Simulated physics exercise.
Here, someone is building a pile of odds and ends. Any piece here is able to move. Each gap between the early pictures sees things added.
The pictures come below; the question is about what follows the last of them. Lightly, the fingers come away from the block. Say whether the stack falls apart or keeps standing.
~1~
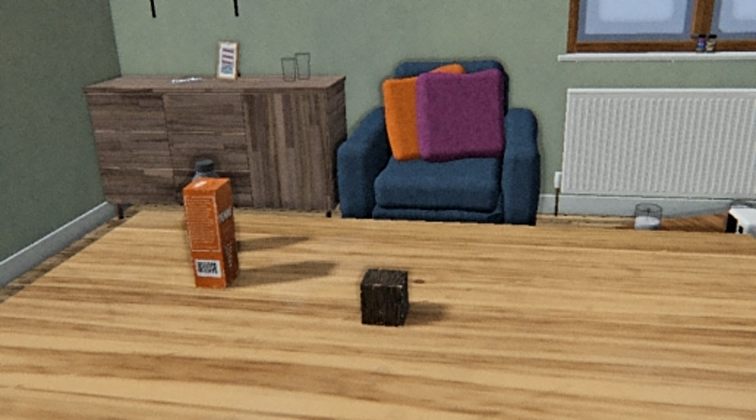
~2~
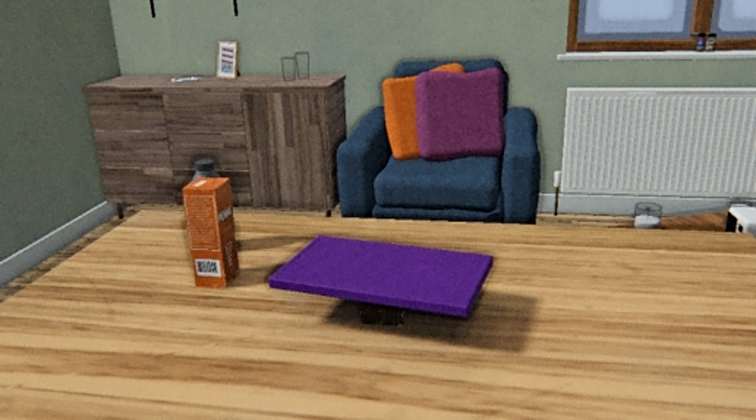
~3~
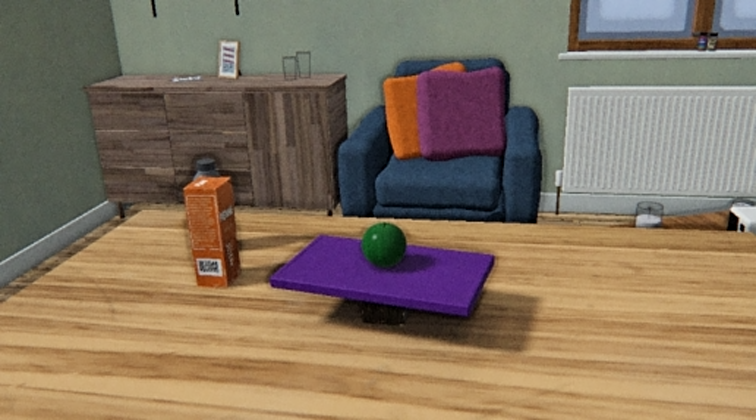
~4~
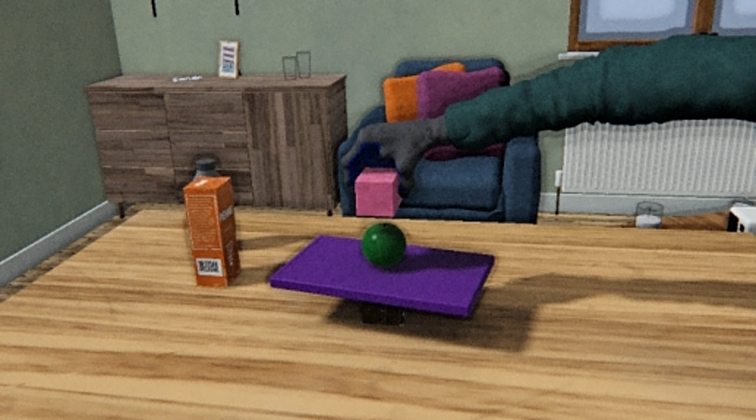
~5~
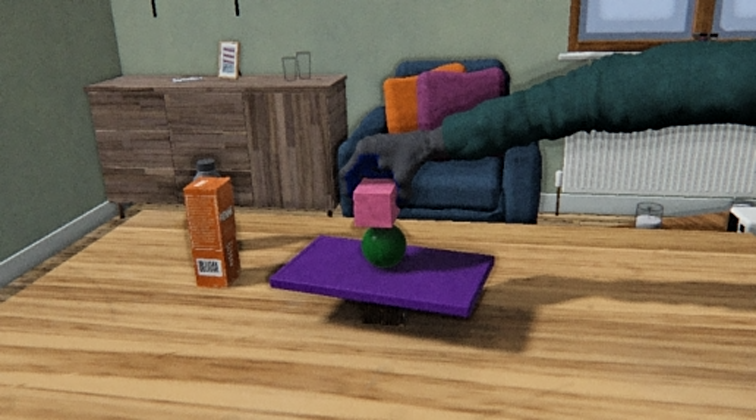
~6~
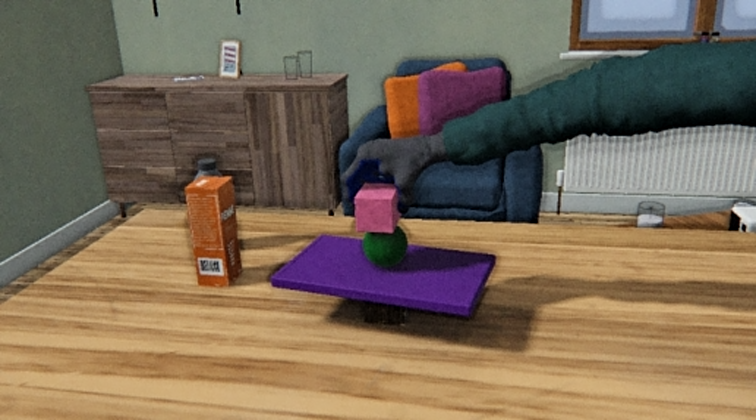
The stack falls apart.
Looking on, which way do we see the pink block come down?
Leftward.
Then, 0.50 s on from there, pink block now fallen.
Then, 1.20 s on from there, purple tray turned 29° from how it was put; green apple shifted about its own width.
Then, 1.30 s on from there, green apple now fallen; purple tray turned 25° from how it was put.
Then, 1.50 s on from there, purple tray turned 21° from how it was put.
In the end, fallen, green apple and pink block; moved from the start, purple tray; the other 3 unmoved. At the end, from the last picture's camera, pink block near (193, 291). The pile loses its balance.
